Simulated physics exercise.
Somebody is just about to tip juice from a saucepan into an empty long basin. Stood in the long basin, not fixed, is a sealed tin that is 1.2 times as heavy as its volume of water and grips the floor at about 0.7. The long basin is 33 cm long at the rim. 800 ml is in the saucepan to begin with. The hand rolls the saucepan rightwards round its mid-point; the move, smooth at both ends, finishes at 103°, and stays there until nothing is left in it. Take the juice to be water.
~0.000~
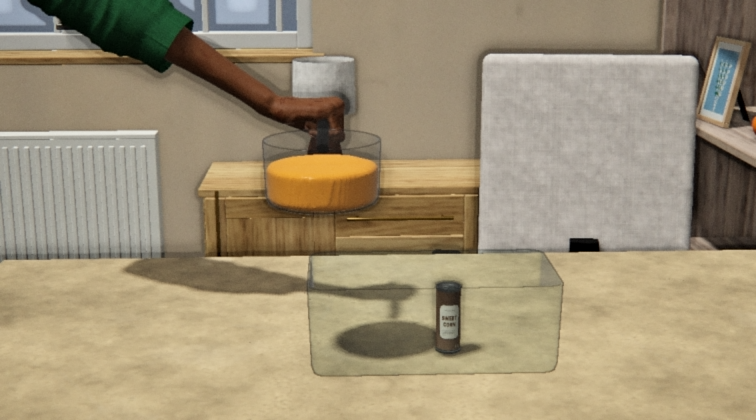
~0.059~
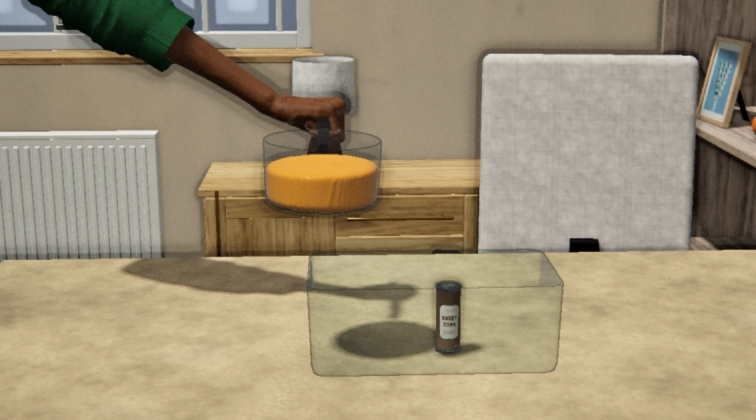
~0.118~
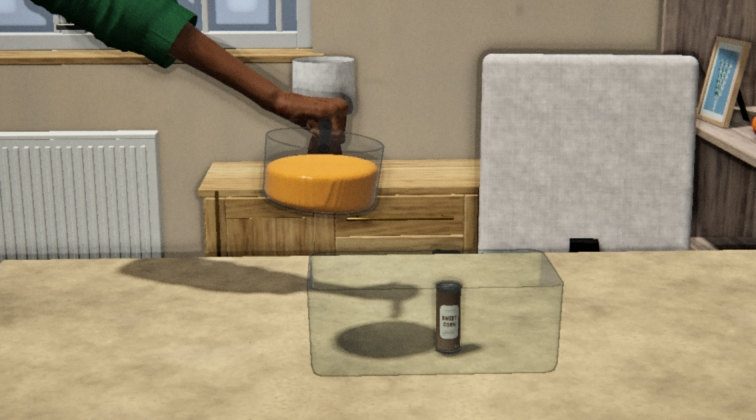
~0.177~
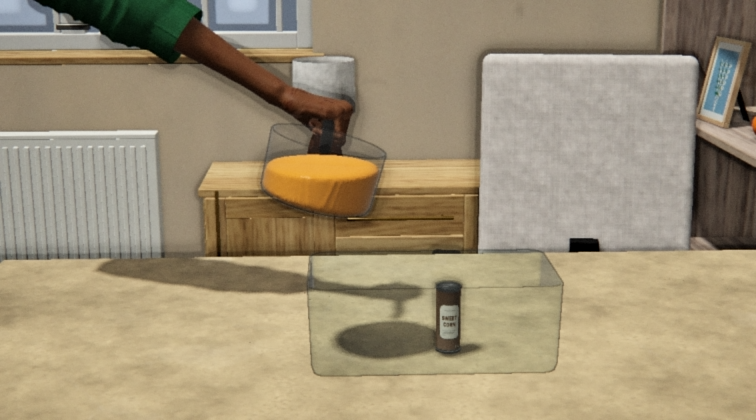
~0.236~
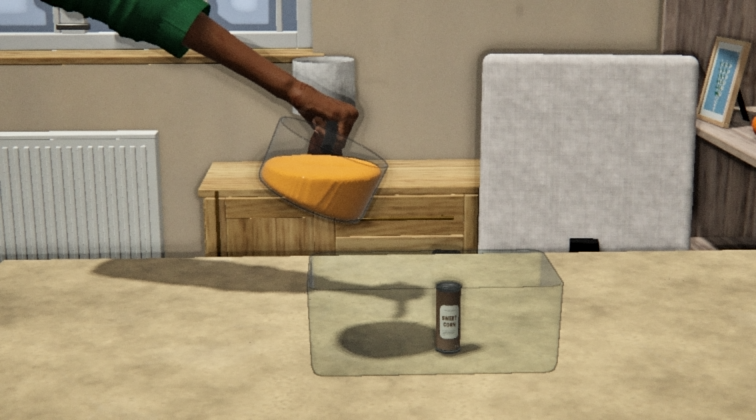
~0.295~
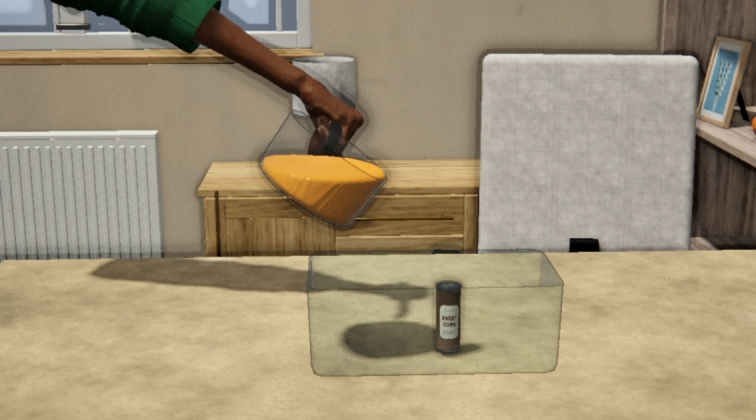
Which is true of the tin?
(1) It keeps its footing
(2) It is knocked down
1, it keeps its footing.
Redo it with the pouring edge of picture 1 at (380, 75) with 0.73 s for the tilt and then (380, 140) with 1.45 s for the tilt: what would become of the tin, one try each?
Run one: It tumbles. Run two: It does not tip.
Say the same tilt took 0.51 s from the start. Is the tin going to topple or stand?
The tin stays on its base.
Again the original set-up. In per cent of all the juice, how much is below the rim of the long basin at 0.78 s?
The fraction sits near 82 in a hundred.
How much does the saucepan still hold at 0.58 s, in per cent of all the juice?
About 36 percent.
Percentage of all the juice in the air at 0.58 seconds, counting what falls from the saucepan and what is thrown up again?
Estimate: About 38 % of all of it.
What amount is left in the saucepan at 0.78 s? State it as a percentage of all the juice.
I reckon near 10 per cent still sits there.
By 0.58 s the tilt is 92° and 36 per cent is still to pour; the tin stands where it began.
By 0.78 s the tilt is 103° and 10 per cent is still to pour; the tin stands 1 cm from where it began.
By 1.00 s the tilt is 103° and 1 per cent is still to pour; the tin stands 1 cm from where it began.
By 1.23 s the tilt is 103° and 0 per cent is still to pour; the tin stands 1 cm from where it began.
At rest the tin stands 1 cm from where it began.
